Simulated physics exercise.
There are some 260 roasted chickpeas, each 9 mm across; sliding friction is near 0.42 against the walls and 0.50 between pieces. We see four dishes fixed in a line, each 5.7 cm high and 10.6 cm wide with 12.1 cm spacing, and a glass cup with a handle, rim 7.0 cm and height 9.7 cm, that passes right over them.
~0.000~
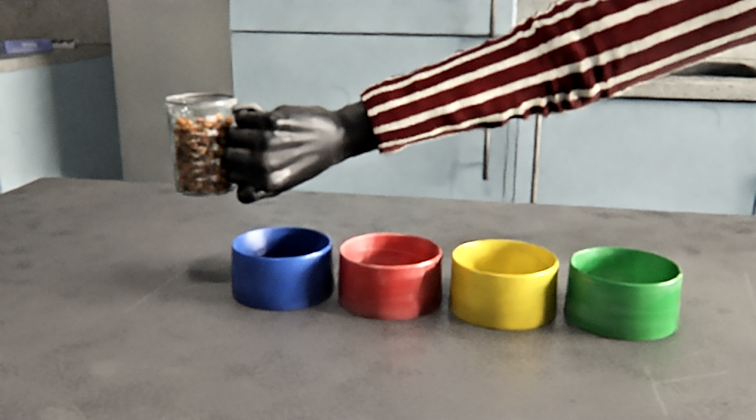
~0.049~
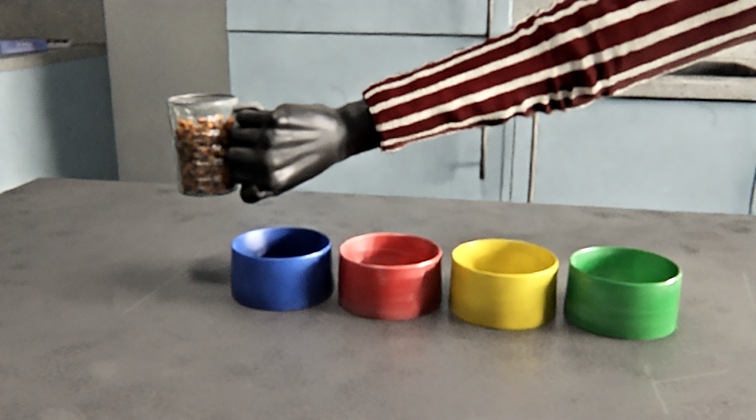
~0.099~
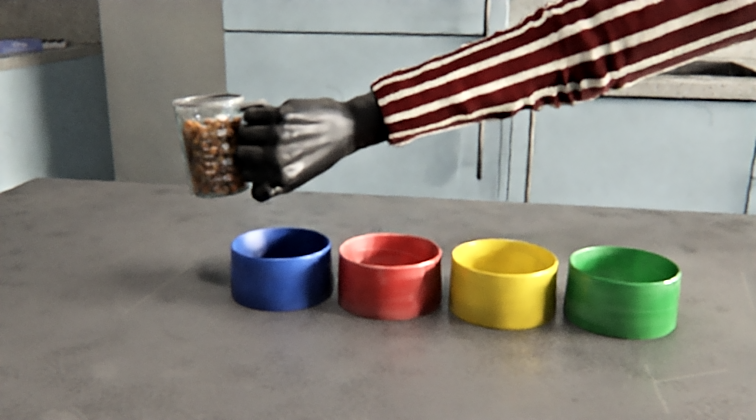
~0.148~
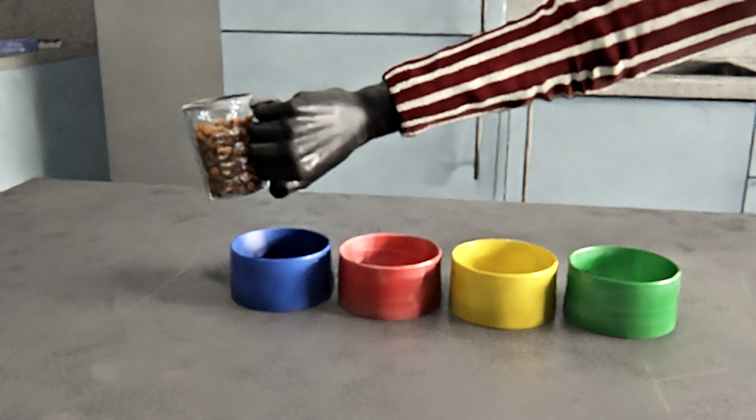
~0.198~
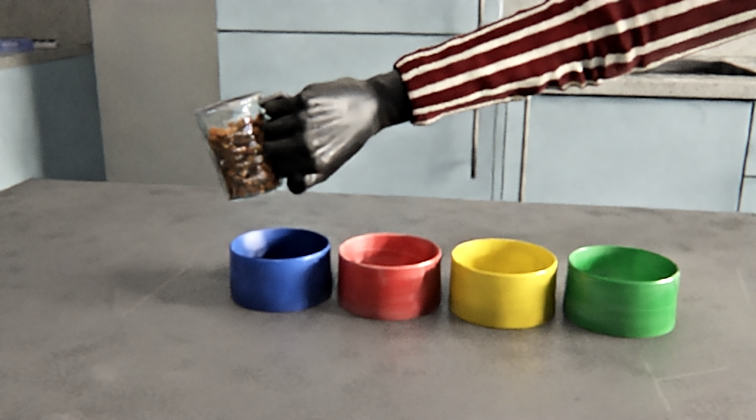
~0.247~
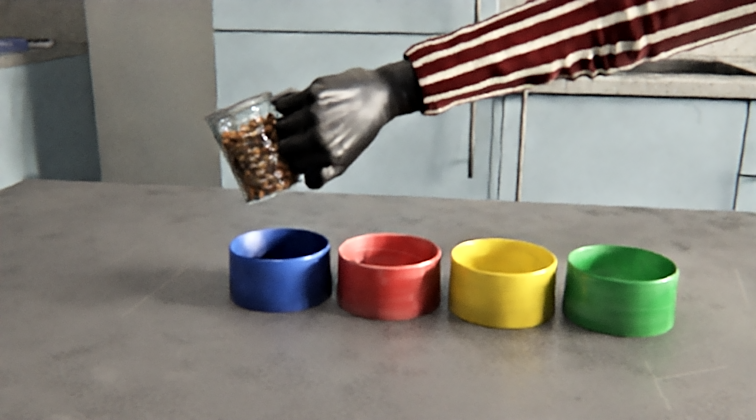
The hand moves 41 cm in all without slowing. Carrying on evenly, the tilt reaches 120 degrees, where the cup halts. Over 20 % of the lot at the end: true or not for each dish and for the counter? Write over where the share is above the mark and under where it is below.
Red dish: Under; blue dish: Under; green dish: Under; yellow dish: Over; counter: Under.
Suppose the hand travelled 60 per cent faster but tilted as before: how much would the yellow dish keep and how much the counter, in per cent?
Shares - yellow 100, counter 0.
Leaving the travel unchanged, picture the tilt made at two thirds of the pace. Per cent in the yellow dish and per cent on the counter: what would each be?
It would be yellow 100 and counter 0.
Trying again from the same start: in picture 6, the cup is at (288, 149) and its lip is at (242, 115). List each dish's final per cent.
It'd finish with red at 0, blue at 0, green at 0 and yellow at 100.
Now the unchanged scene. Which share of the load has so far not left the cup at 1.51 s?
It should be near 15 per cent.
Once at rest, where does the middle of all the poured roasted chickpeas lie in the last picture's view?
Somewhere around (506, 290) in the final frame.
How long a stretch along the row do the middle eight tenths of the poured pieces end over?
That stretch measures near 7 centimetres.
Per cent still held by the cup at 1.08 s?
Roughly 85 percent.
Then, at 0.75 s, tilt 80 degrees; cup holds 100 %.
After 1.08 s, tilt 117 degrees; cup holds 85 %, yellow 5 %.
After 1.51 s, tilt 120 degrees; cup holds 15 %, yellow 80 %.
At rest (2.2 s), red 0 %, blue 0 %, green 0 %, yellow 95 %, counter 0 %.
